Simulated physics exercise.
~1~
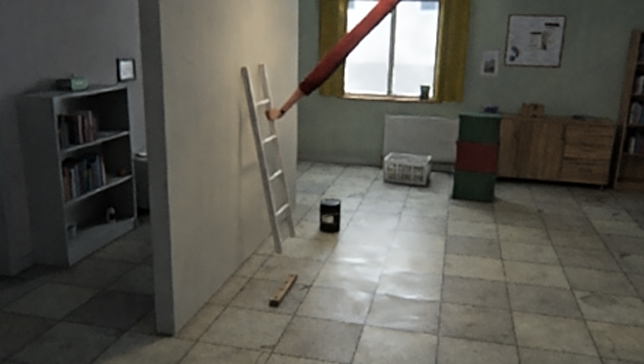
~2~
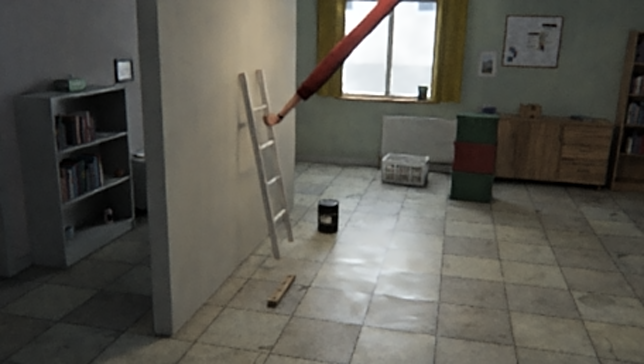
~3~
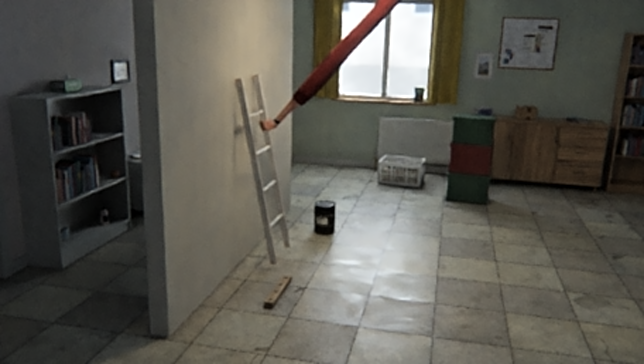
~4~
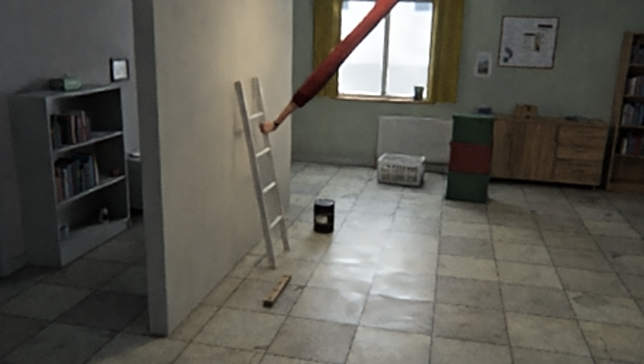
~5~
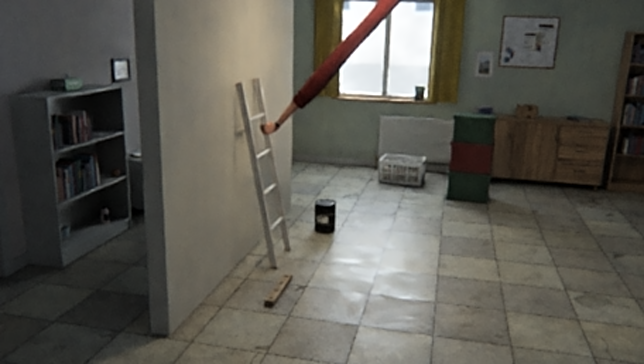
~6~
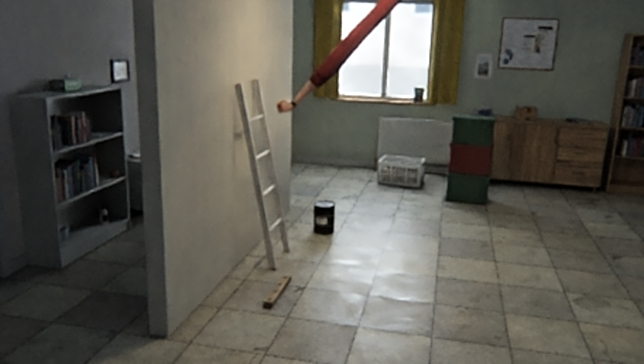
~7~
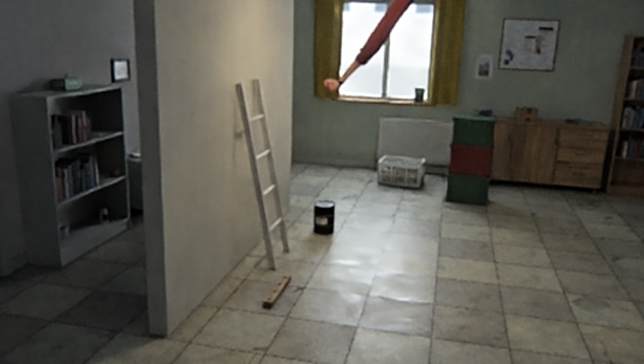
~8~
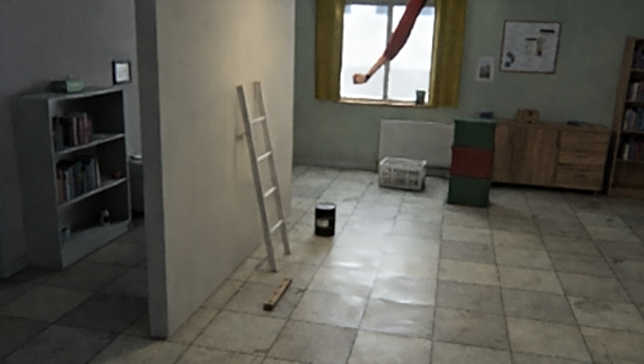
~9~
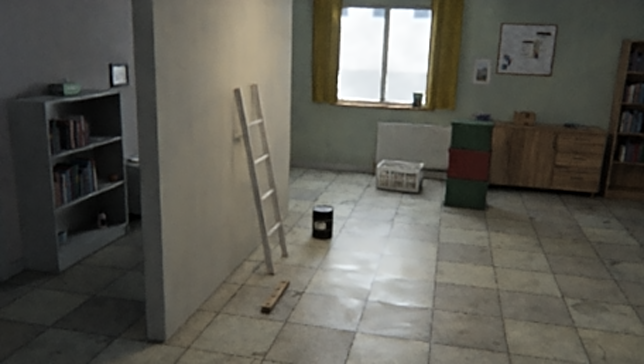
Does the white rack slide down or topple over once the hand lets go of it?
No, the white rack holds its place and is still leaning against the wall at the end.
The clip opens on a dim tiled room where a long red-sleeved arm reaches in from above and holds a white, ladder-like rack against a pale partition wall. A strip of wood lies on the floor near its feet, with a black canister standing behind. The rack shifts down very slightly, then rests steady under the hand. The fingers let go, and the arm draws back past the window and out of view. At the end the rack is still leaning on the wall by itself, and the wood and the canister are where they were.
